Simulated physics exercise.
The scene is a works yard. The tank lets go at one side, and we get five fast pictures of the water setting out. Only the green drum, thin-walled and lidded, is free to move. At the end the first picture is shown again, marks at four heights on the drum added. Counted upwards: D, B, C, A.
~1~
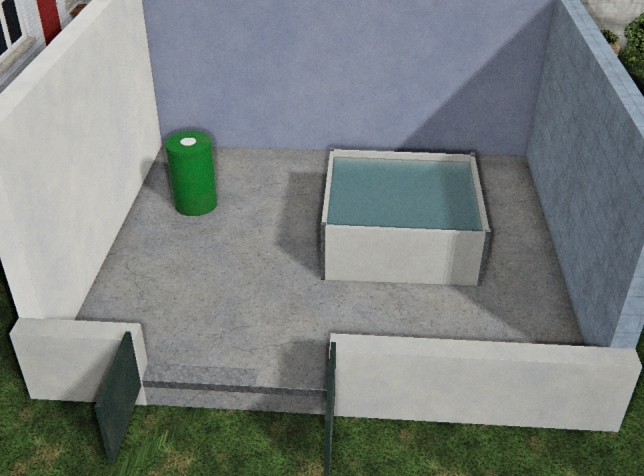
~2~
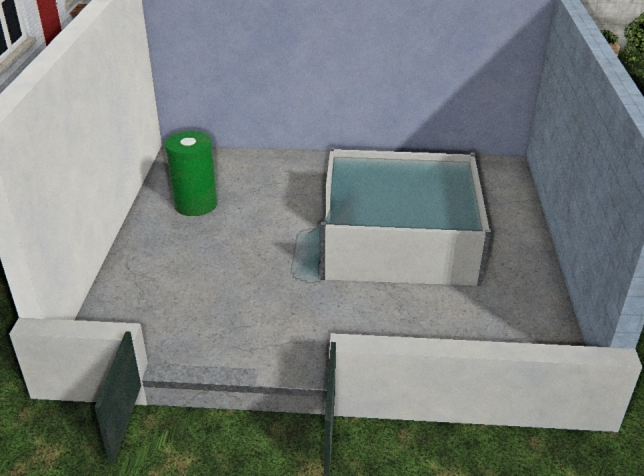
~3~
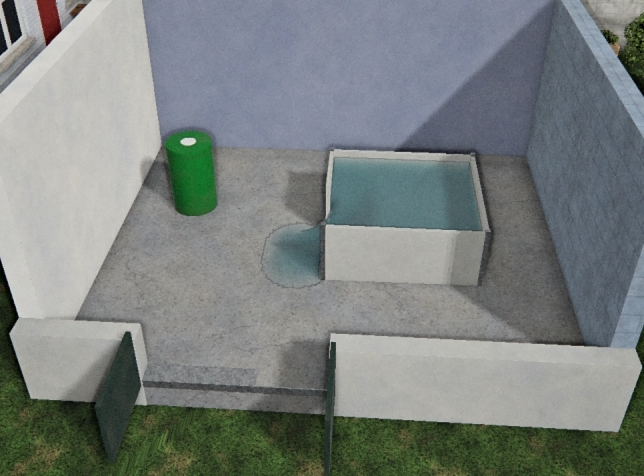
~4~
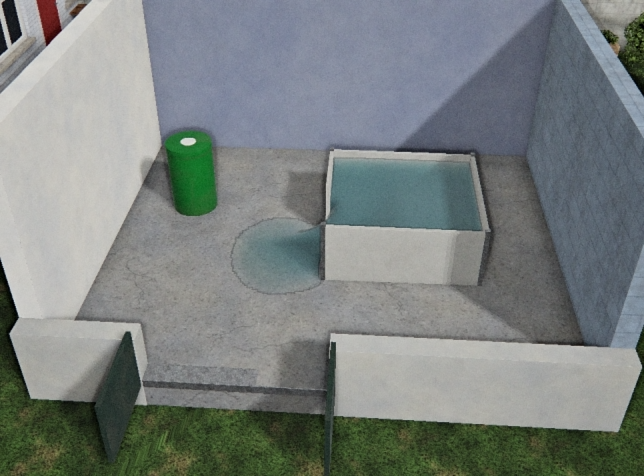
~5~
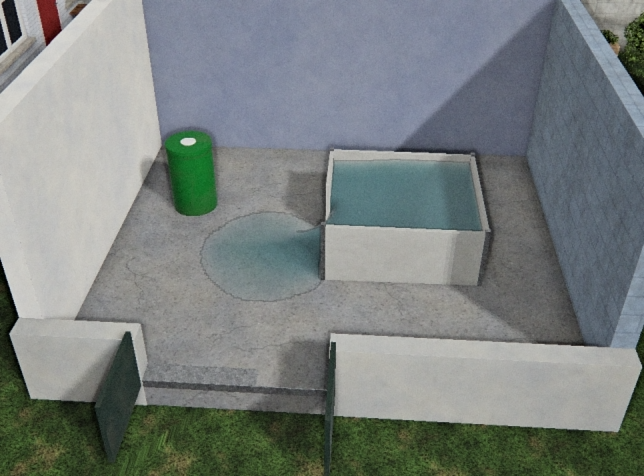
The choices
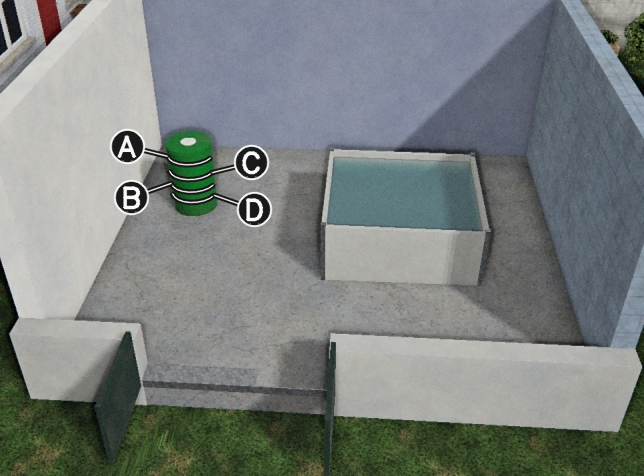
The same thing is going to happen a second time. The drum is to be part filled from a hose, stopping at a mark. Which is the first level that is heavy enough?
The answer is level D.
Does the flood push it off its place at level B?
No.
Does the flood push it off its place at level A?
No, not at all.
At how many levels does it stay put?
All of the four.
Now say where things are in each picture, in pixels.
Lid of the green drum at (189, 142); tank full, its middle at (403, 194); open gate at (235, 332), in the first picture.
In the second picture, 2 % of the ground under water, its edge towards the drum at (306, 235).
In the third picture, 3 % of the ground under water, its edge towards the drum at (276, 236).
In the fourth picture, 6 % of the ground under water, its edge towards the drum at (246, 235).
Lid of the green drum at (189, 142); 9 % of the ground under water, its edge towards the drum at (240, 220), in the fifth picture.
In white, A at (185, 164); B at (189, 192); C at (187, 179); D at (190, 202); from the bottom up D, B, C, A.
Choosing A, it does not move.
Choosing B, it does not move.
Choosing C, it does not move.
Choosing D, it does not move.
